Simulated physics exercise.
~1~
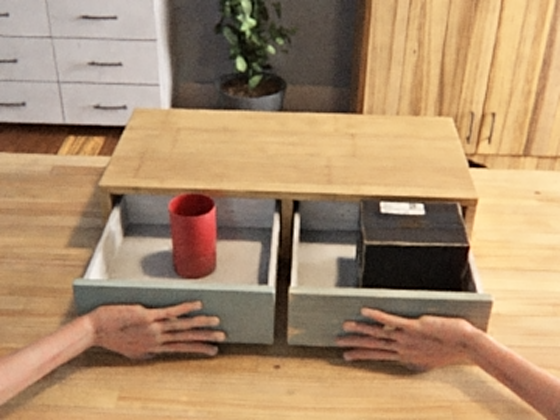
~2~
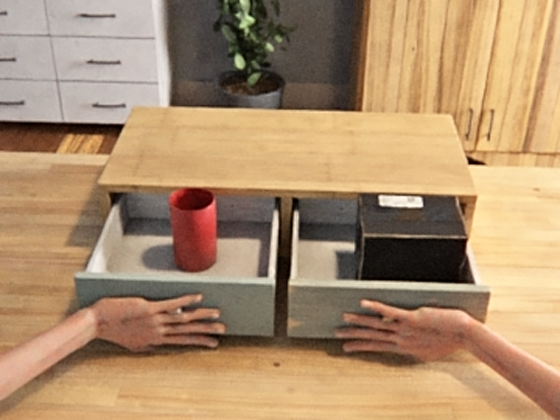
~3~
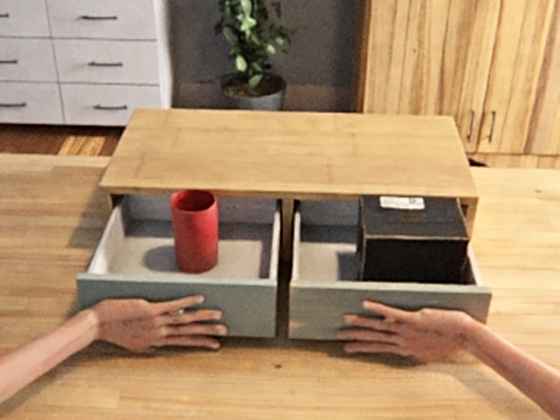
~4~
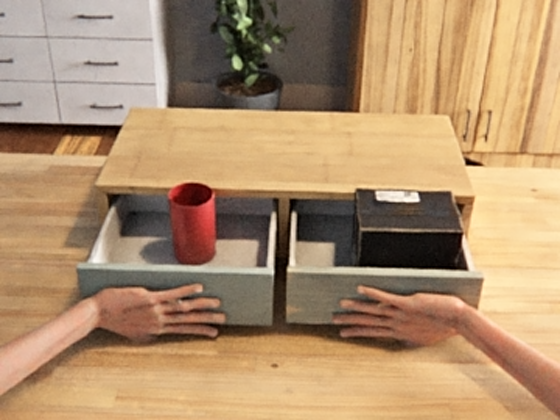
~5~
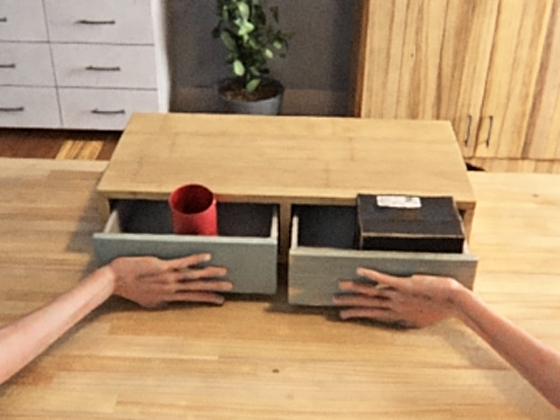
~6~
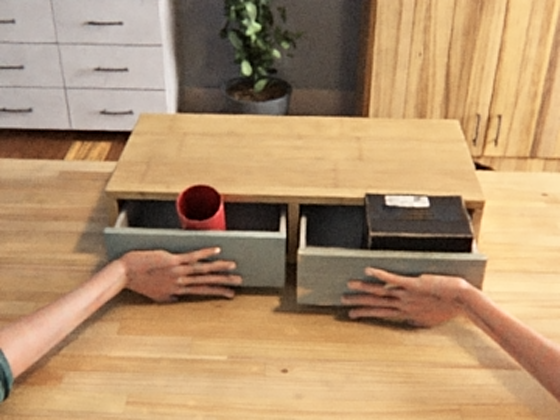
Two hands pushing in the open drawers of a low wooden cabinet, the red cup tilting, both drawers ending still partly open.
